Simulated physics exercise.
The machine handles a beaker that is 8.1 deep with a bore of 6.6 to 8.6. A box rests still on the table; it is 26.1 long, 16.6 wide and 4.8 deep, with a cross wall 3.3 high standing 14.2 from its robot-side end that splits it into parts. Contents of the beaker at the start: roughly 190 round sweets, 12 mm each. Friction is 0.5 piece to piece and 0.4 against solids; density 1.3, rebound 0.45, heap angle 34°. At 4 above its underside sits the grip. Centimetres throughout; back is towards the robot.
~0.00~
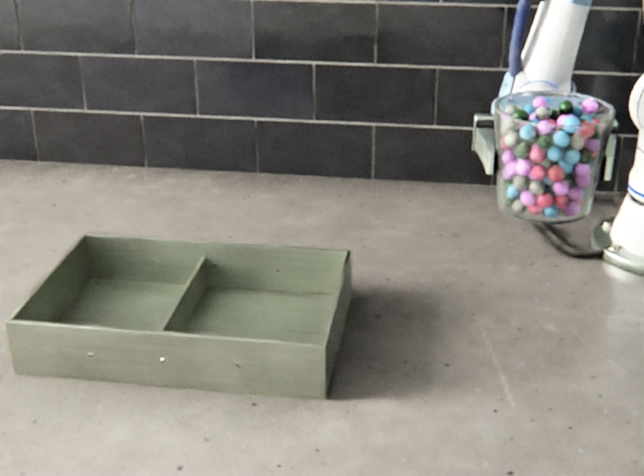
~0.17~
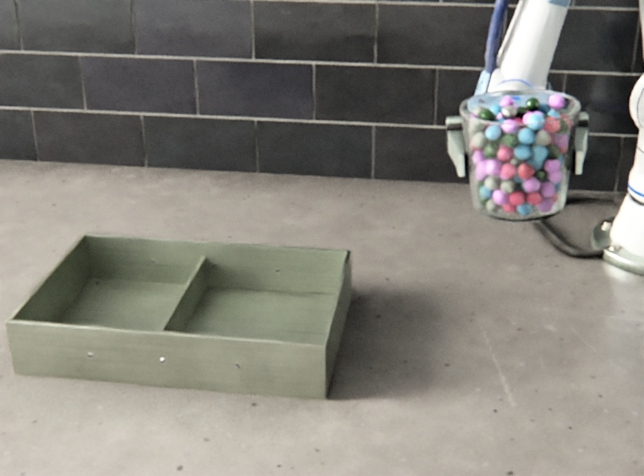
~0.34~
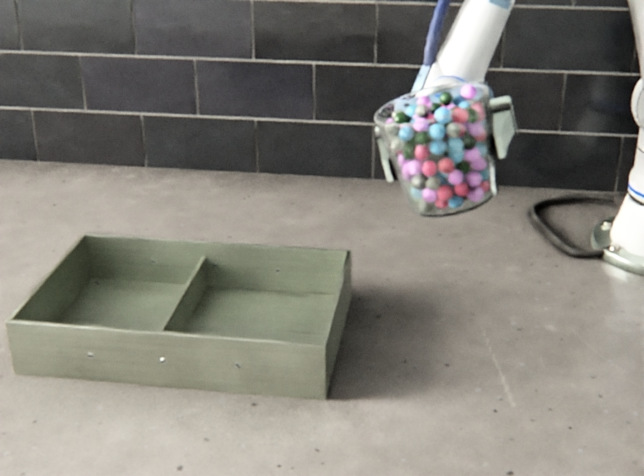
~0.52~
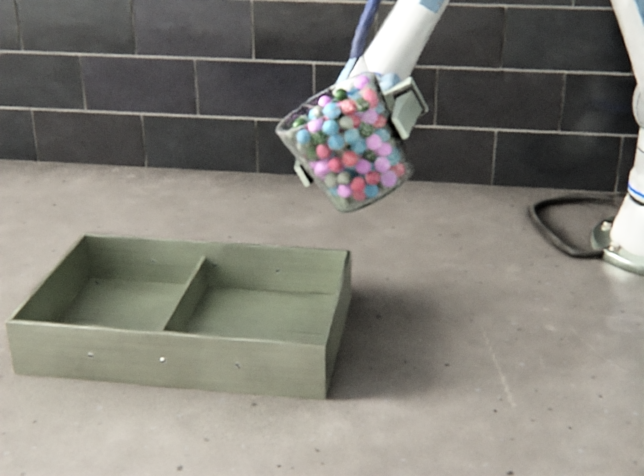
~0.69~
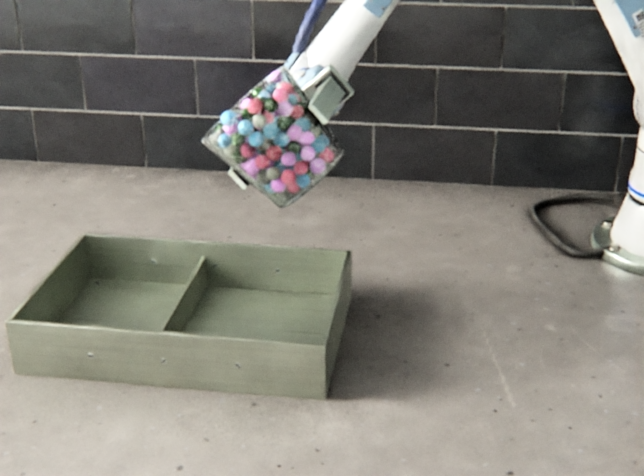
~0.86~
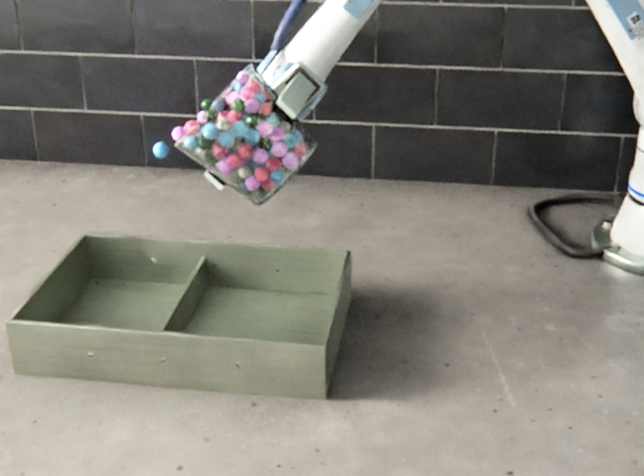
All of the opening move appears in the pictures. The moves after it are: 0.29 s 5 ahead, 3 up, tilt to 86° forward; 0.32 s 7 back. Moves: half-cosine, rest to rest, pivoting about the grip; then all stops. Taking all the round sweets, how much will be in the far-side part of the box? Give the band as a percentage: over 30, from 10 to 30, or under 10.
Over 30 %.
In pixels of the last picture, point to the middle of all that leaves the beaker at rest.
I'd say somewhere near (119, 315) in the final view.
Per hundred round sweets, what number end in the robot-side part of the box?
Around 15 in a hundred.
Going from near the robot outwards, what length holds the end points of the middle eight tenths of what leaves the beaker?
Some 18 cm.
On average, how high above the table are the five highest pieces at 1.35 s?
22 cm, more or less.
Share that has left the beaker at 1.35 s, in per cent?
About 50 per cent by then.
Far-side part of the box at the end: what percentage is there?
I'd estimate close to 45 percent.
By 1.10 s, tilted 84° forward, highest piece 25 above the table; 189 in the beaker, 2 in the far-side part, 2 in flight or on a rim.
By 1.35 s, tilted 86° forward, highest piece 22 above the table; 101 in the beaker, 59 in the far-side part, 33 in flight or on a rim.
By 1.67 s, tilted 86° forward, highest piece 22 above the table; 87 in the far-side part, 80 in the beaker, 21 in the robot-side part, 2 on the table or floor, 3 in flight or on a rim.
By 2.72 s, tilted 86° forward, highest piece 22 above the table; 91 in the far-side part, 70 in the beaker, 30 in the robot-side part, 2 on the table or floor.
Final count, 91 in the far-side part, 70 in the beaker, 30 in the robot-side part, 2 on the table or floor. That is 47 % in the far-side part of the box.
